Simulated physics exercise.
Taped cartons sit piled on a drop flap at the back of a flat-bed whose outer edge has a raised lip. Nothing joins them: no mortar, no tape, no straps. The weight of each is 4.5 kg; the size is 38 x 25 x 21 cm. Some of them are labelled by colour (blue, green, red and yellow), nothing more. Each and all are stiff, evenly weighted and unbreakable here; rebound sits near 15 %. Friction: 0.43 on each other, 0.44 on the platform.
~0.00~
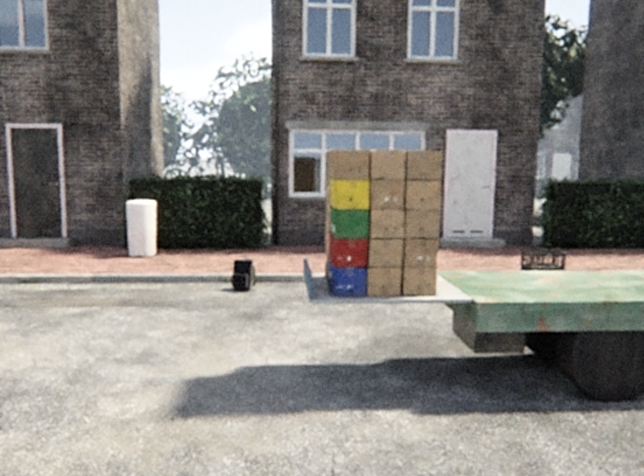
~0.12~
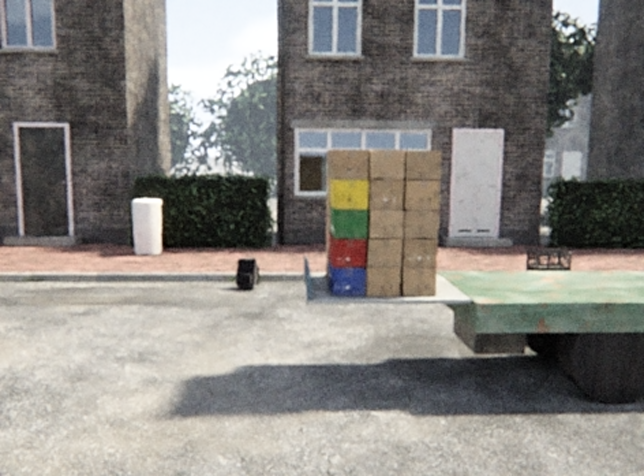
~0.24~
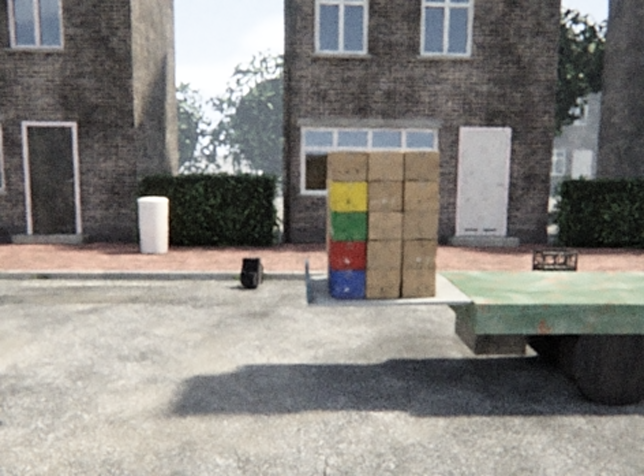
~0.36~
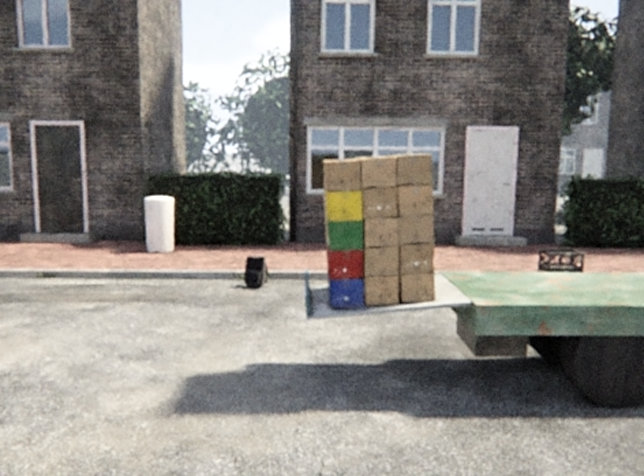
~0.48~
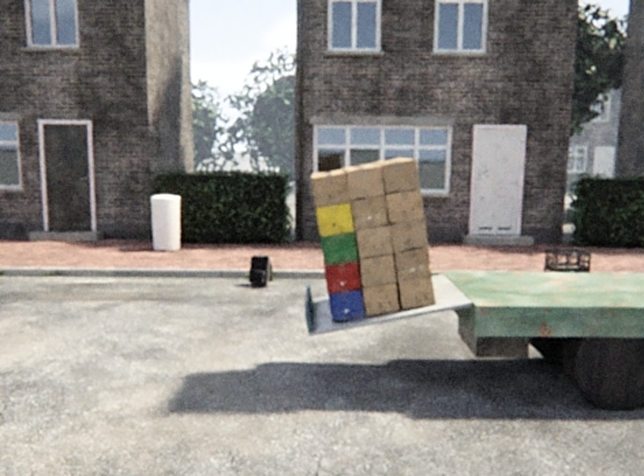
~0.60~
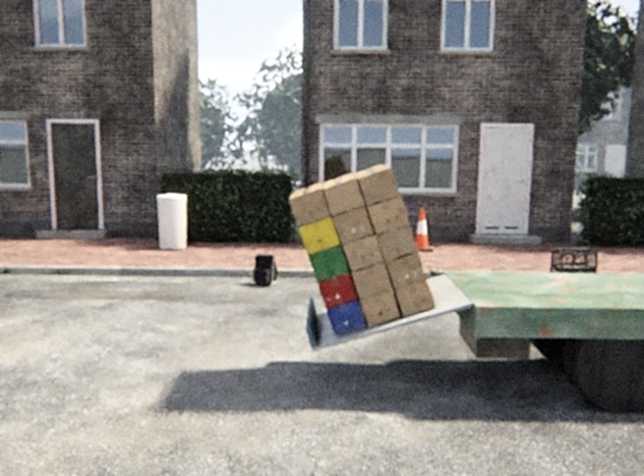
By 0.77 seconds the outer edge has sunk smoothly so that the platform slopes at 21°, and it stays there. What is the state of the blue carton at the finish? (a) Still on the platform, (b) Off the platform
The answer is a.
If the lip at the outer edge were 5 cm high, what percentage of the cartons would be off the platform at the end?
60 %.
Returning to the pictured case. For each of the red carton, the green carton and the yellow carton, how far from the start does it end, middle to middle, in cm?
Moved: Red 120, green 150, yellow 180.
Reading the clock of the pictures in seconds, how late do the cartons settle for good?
Close to 2.5 seconds.
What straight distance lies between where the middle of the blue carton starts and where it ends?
About 35 cm.
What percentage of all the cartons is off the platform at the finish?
Near 60 per cent.
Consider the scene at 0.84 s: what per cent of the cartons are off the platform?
15 %.
After 0.84 s, slope 21°; 4 of the 30 cartons off the platform; blue carton 23° from how it stood; yellow carton 24° from how it stood.
After 1.30 s, slope 21°; 18 of the 30 cartons off the platform; blue carton 32° from how it stood; yellow carton on its side.
In the end (2.7 s), slope 21°; 18 of the 30 cartons off the platform; blue carton 32° from how it stood; green carton on its side; yellow carton on its side. From the last view, middles, blue carton near (330, 319), green carton near (227, 372).
